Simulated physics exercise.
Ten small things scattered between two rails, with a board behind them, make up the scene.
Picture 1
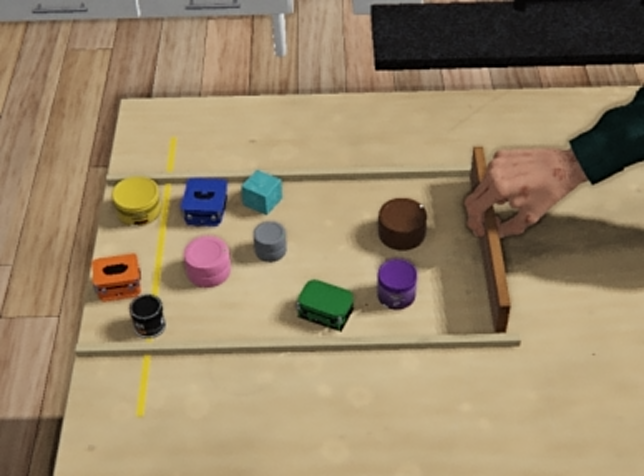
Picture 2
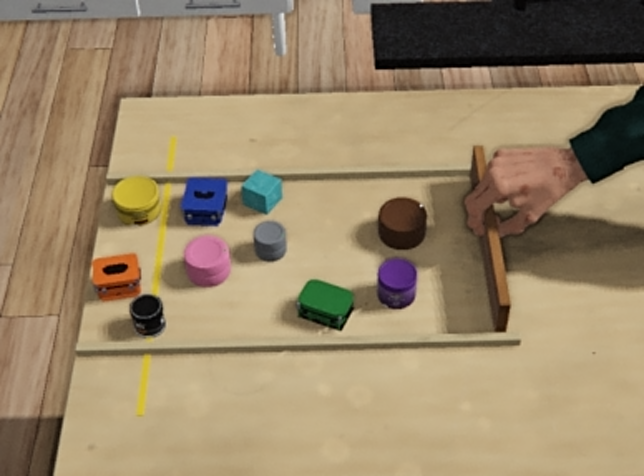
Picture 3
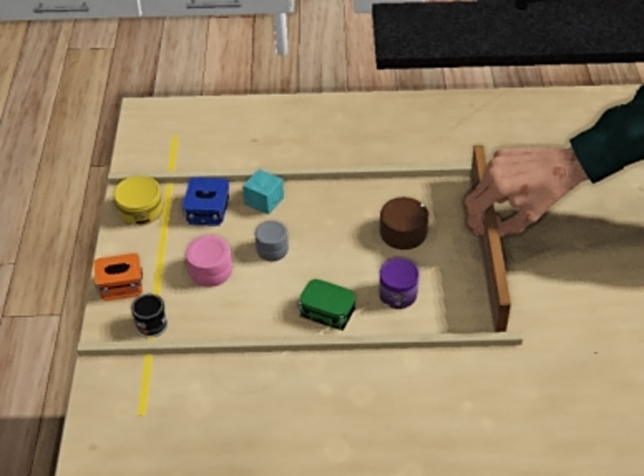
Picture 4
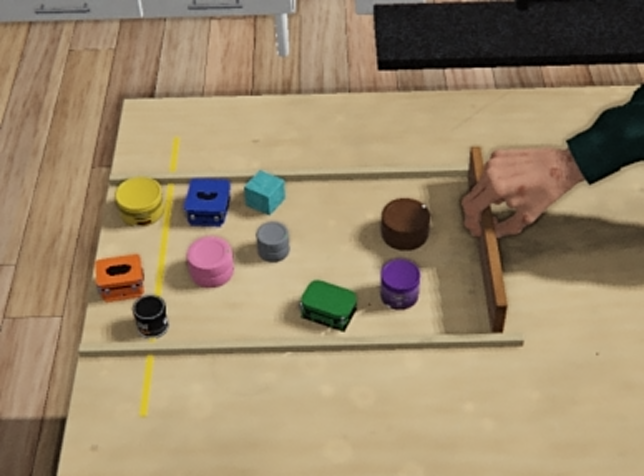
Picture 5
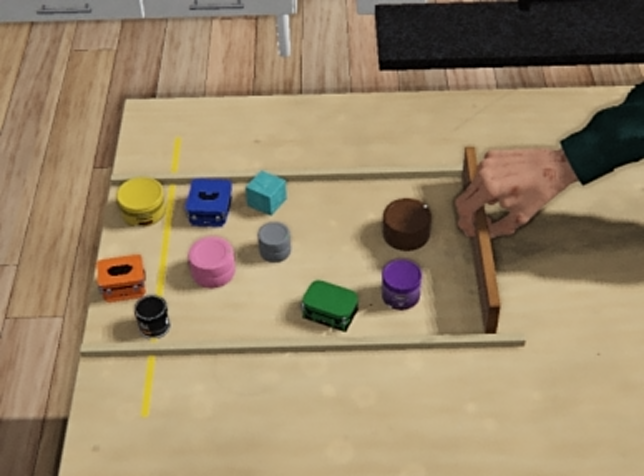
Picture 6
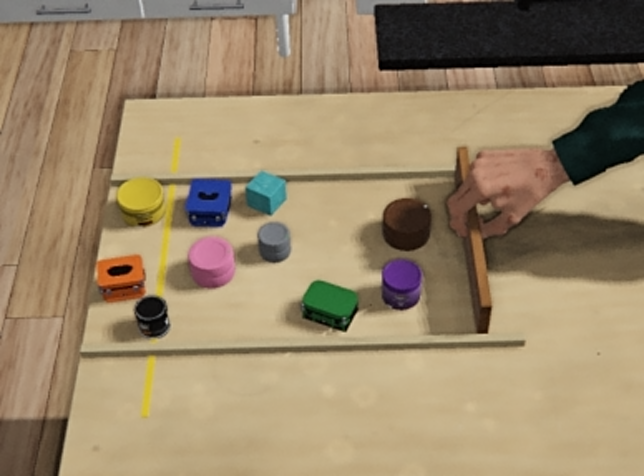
On a wooden tabletop, ten small colourful things sat scattered between two rails while a hand at the right held an upright board and slid it slightly left, leaving the things where they were.
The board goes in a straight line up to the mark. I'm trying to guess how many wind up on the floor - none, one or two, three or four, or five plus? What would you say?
I would say one or two.
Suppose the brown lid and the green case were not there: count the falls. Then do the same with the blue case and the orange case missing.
The number is 1 for the first case and 0 for the second.
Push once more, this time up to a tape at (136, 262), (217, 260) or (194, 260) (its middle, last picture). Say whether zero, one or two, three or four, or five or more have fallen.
Spot one gives five or more, spot two none, spot three not one.
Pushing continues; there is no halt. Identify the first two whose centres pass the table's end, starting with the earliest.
The orange case first, then the yellow tub.
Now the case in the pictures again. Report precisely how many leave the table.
Tally: 2.
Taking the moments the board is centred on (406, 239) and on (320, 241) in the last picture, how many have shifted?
Moved so far: 2, later 4.
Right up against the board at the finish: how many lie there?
Tally at the end: 5.
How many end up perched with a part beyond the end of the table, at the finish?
My count gives 3.
A little later, none off yet; orange case at rest near (122, 279); yellow tub at rest near (142, 202); black pot at rest near (152, 317).
When it is over, the number that fall off is one or two; down, yellow tub and orange case.
